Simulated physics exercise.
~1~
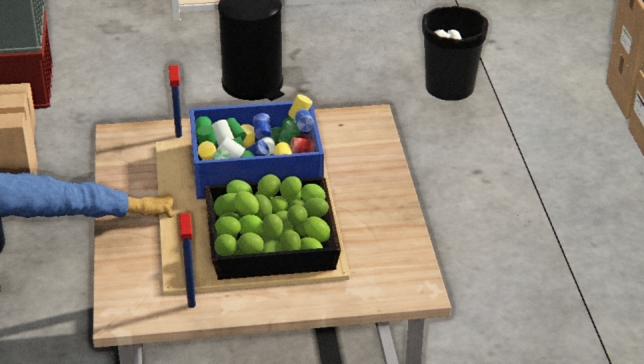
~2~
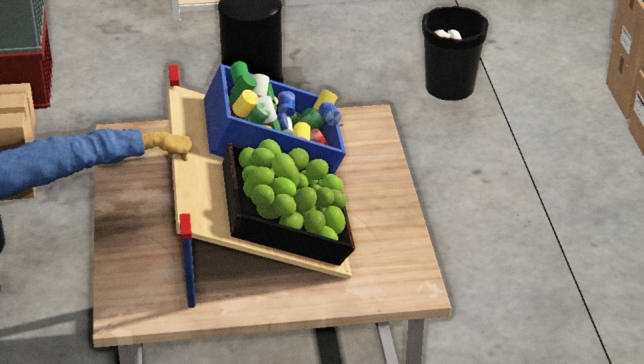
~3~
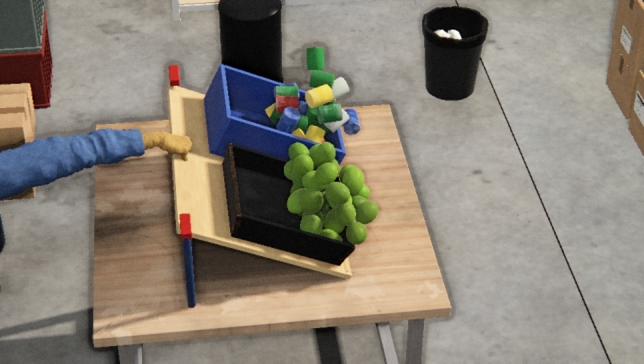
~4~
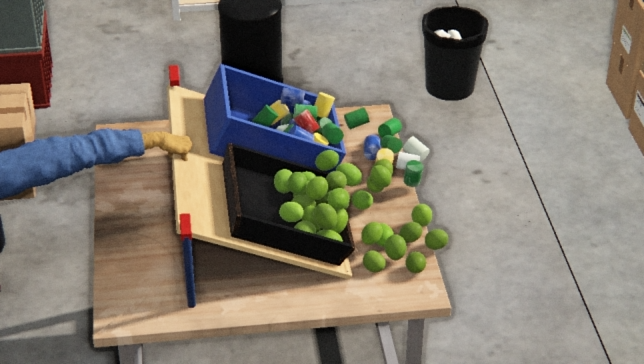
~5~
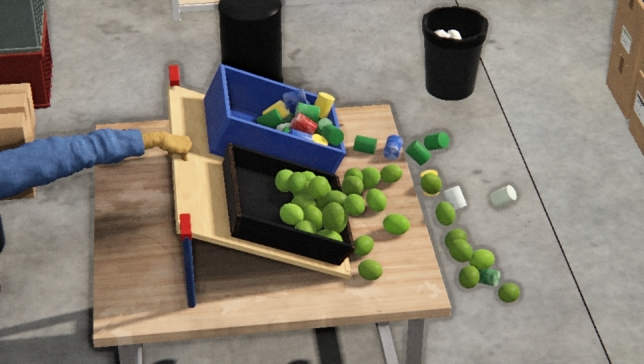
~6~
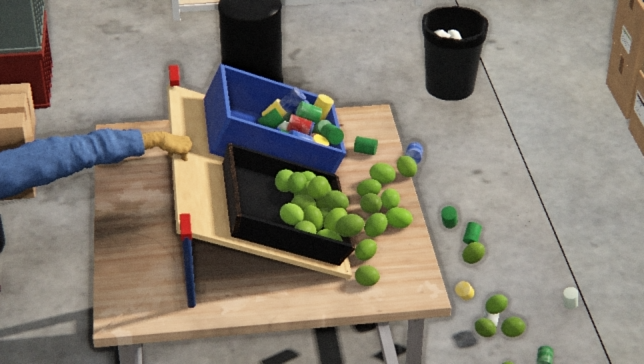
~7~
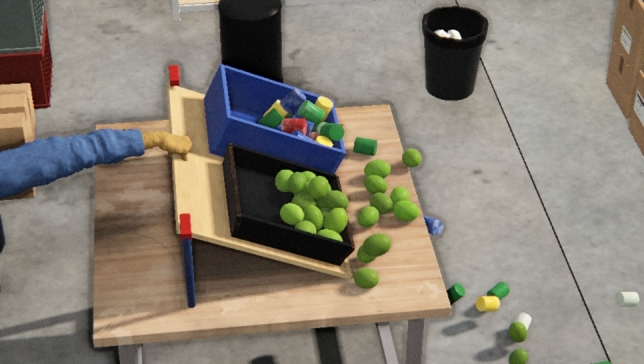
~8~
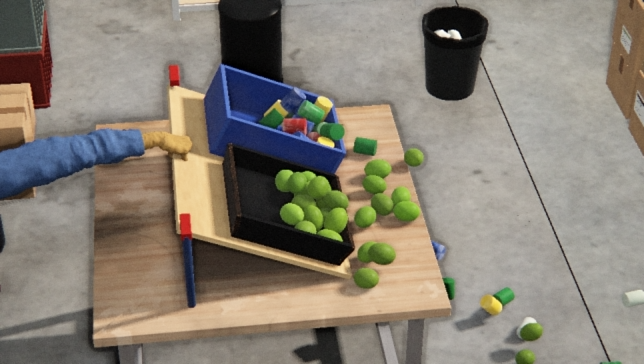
In a workshop with a grey concrete floor, seen from above, a wooden table holds a board carrying a blue basket of colourful jars behind a black basket of round green pieces. A blue-sleeved arm in a tan glove reaches in from the left and jerks up the board's left end, tilting it steeply to the right between two red-topped posts. Jars and green pieces spill over the baskets' right sides, scatter across the table and drop to the floor. The board stays tilted, with many goods still in both baskets, several green pieces resting on the table and others strewn on the floor.
